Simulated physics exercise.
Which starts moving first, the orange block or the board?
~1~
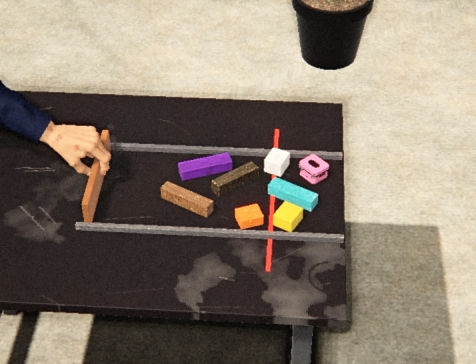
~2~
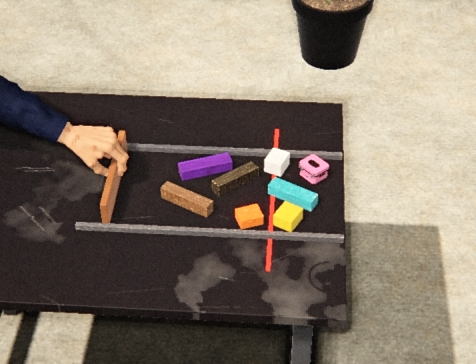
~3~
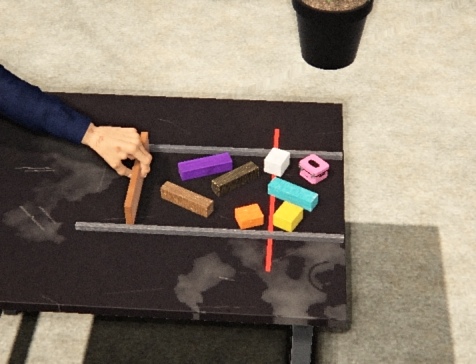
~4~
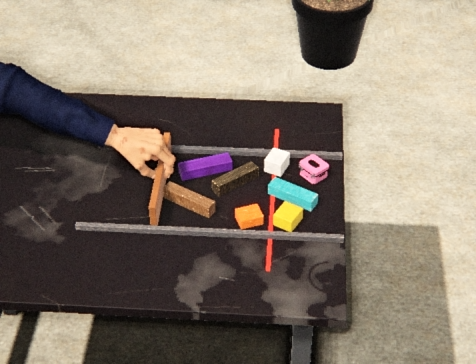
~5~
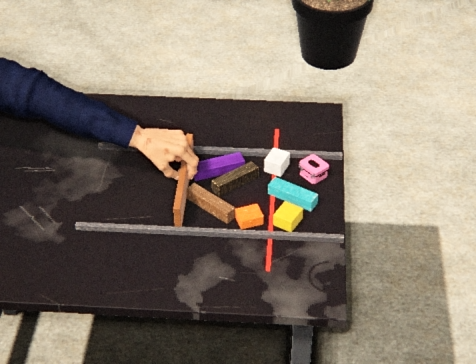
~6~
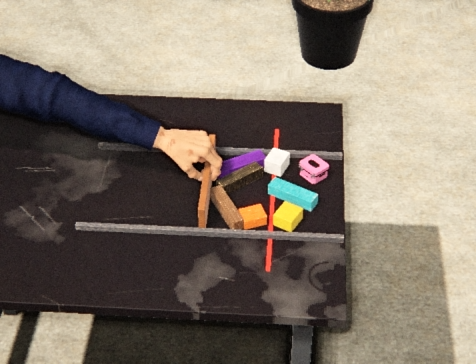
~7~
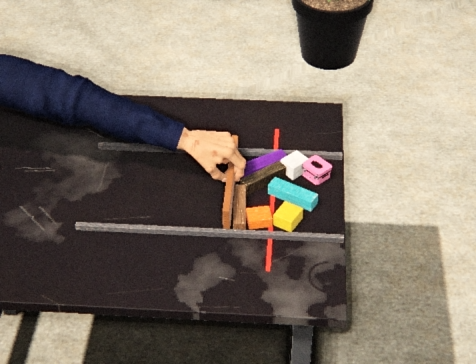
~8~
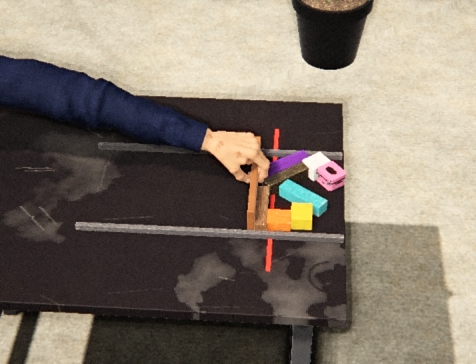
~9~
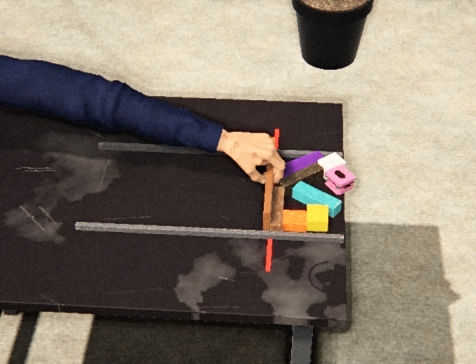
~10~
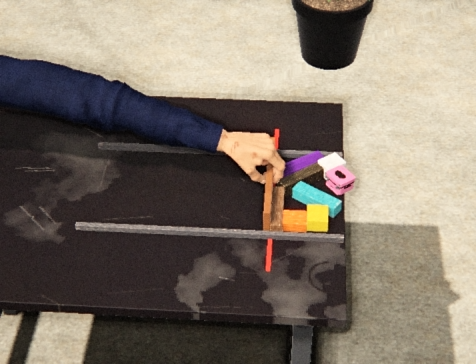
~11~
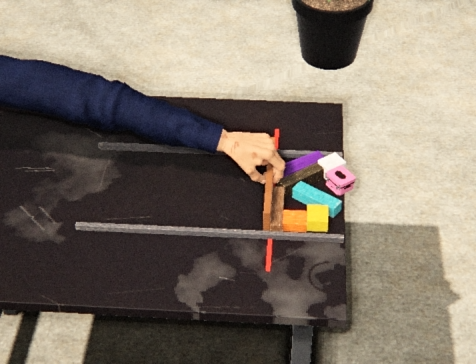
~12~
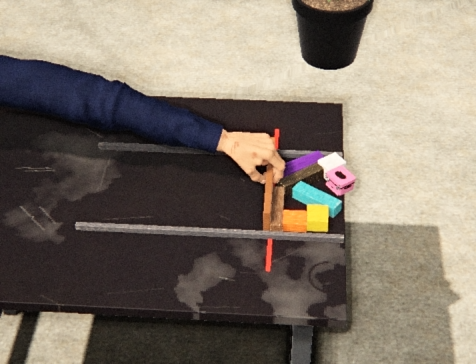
The board starts moving first. The orange block stays still until later, when the board has pushed other pieces along toward it.
